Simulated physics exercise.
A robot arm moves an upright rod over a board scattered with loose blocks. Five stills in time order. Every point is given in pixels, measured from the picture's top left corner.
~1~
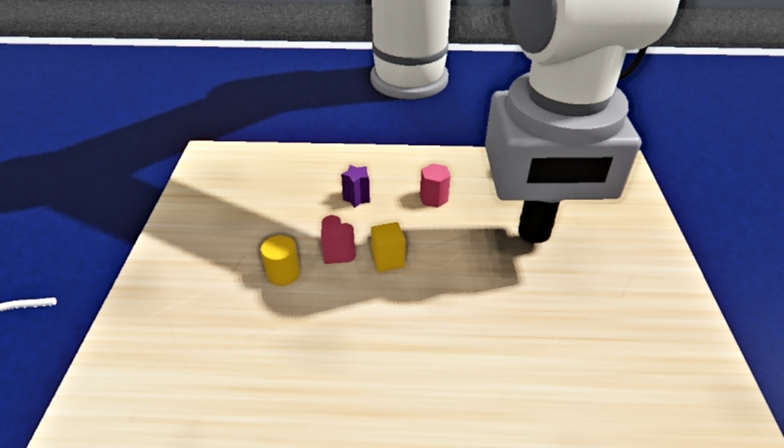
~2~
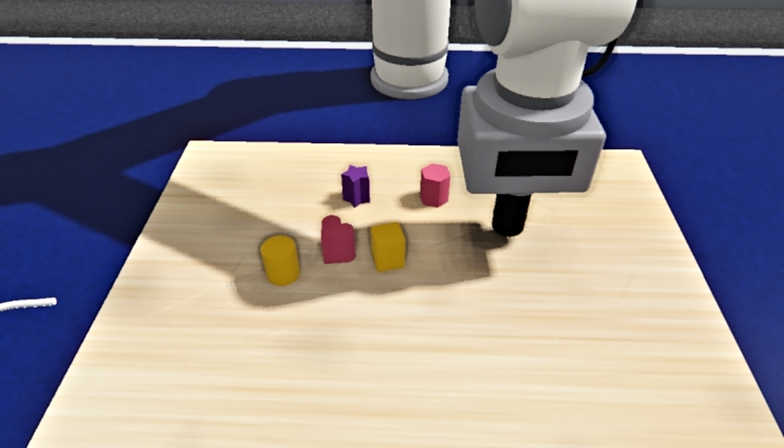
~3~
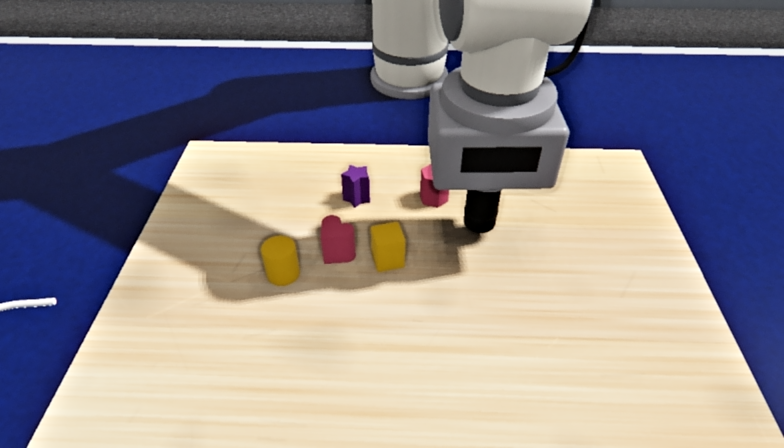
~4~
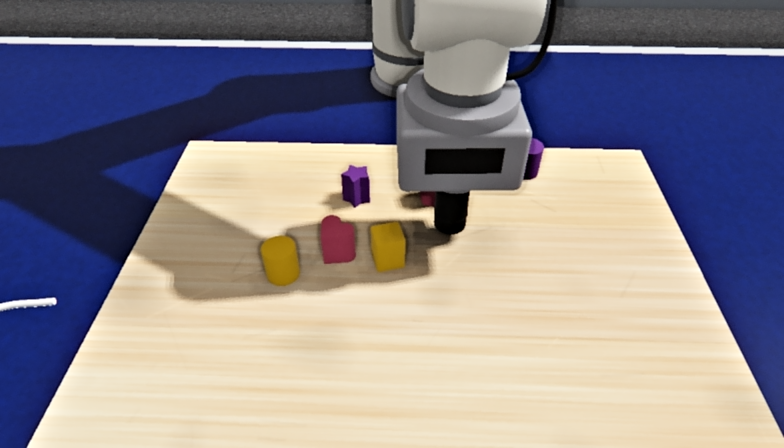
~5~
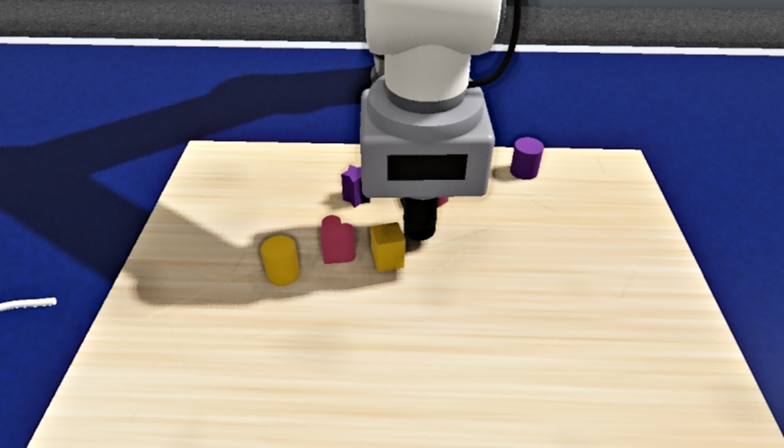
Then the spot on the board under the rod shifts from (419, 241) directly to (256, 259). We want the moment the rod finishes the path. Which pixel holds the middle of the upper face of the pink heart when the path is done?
At pixel (221, 229).
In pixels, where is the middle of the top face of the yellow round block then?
The top centre is at (246, 257).
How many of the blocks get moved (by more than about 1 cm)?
Three or more blocks.
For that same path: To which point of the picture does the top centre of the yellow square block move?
The spot you're after is about (366, 243) in the image.
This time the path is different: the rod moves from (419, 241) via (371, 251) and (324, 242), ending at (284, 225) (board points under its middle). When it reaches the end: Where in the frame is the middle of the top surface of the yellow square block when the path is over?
I'd expect the centre of its top face to be at (363, 248).
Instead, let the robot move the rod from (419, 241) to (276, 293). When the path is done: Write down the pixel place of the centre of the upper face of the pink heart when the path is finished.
Top centre: (304, 229).
The first path, step by step. One third of the way, rod at (365, 237); pink heart at (331, 227); yellow square block at (366, 242), turned 80° anticlockwise.
Two thirds of the way, rod at (310, 243); yellow round block at (265, 250); pink heart at (275, 227), turned 30° clockwise; yellow square block at (366, 243), turned 85° anticlockwise.
At the end, rod at (254, 249); yellow round block at (246, 257); pink heart at (221, 229), turned 55° clockwise; yellow square block at (366, 243), turned 85° anticlockwise; pink hexagon not moved.
